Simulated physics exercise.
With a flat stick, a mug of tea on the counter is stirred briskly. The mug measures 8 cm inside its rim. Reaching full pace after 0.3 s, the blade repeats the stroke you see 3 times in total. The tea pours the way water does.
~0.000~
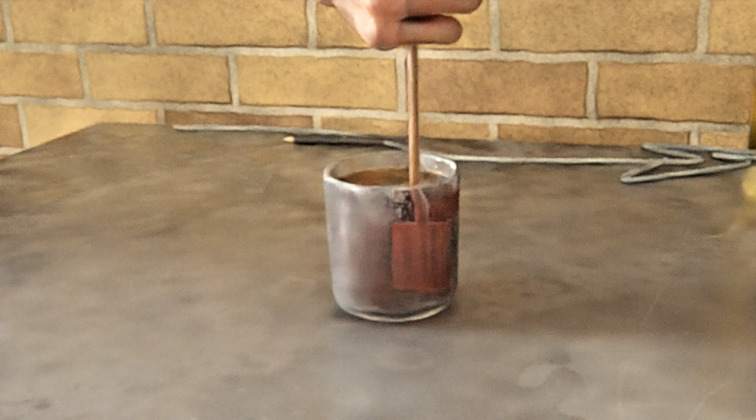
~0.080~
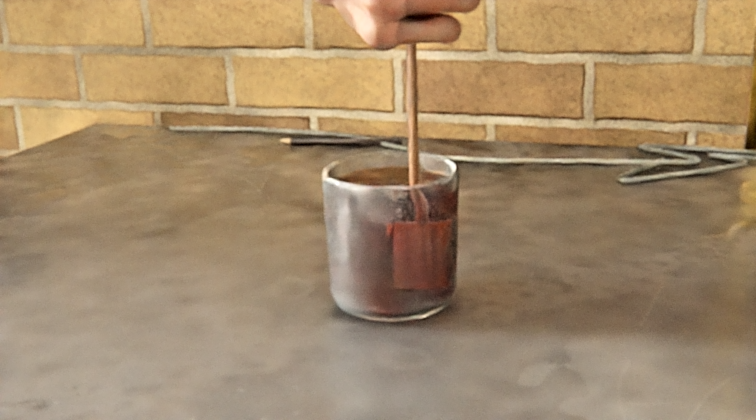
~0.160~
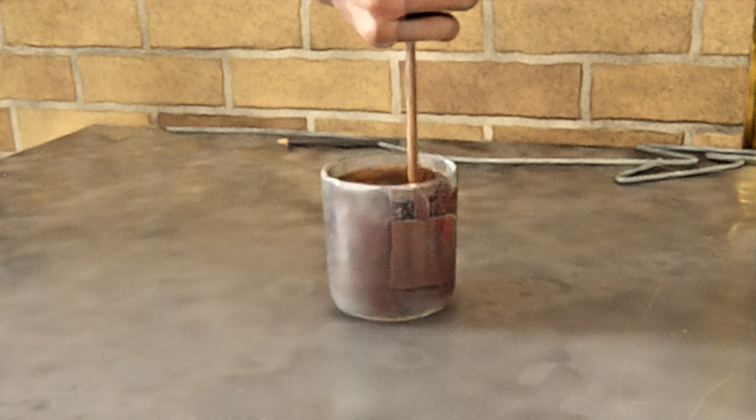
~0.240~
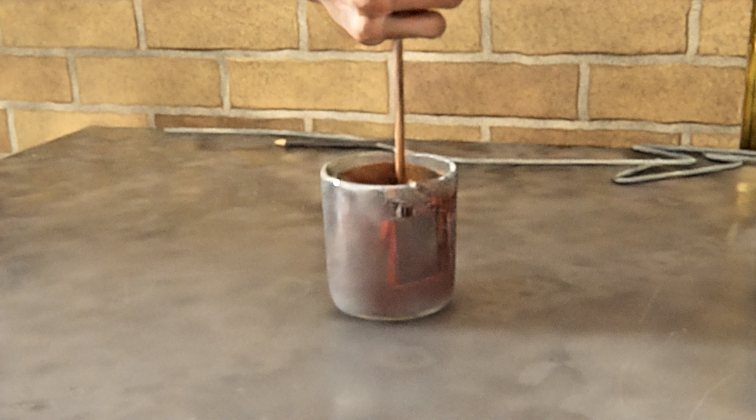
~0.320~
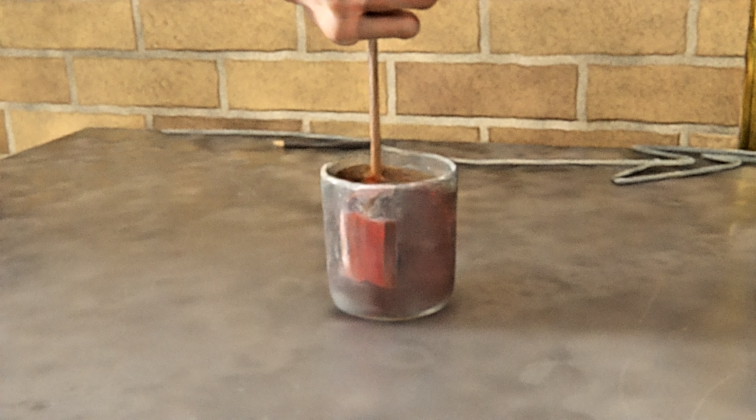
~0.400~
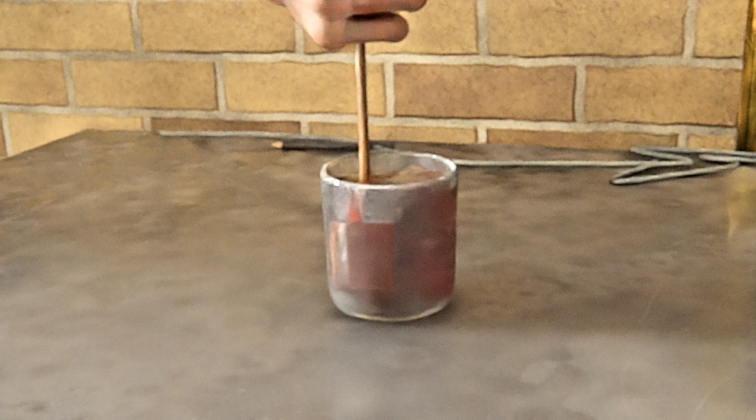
A hand holding a thin stick upright in a glass mug of dark tea, moving it leftward through the liquid.
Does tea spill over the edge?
I expect it stays within the rim.
Then, 0.72 s in, 0 ml is over the rim.
Then, 1.03 s in, 0 ml is over the rim.
Then, 1.35 s in, 0 ml is over the rim.
Then, 1.67 s in, 0 ml is over the rim.
Finally, 0 ml is over the rim.
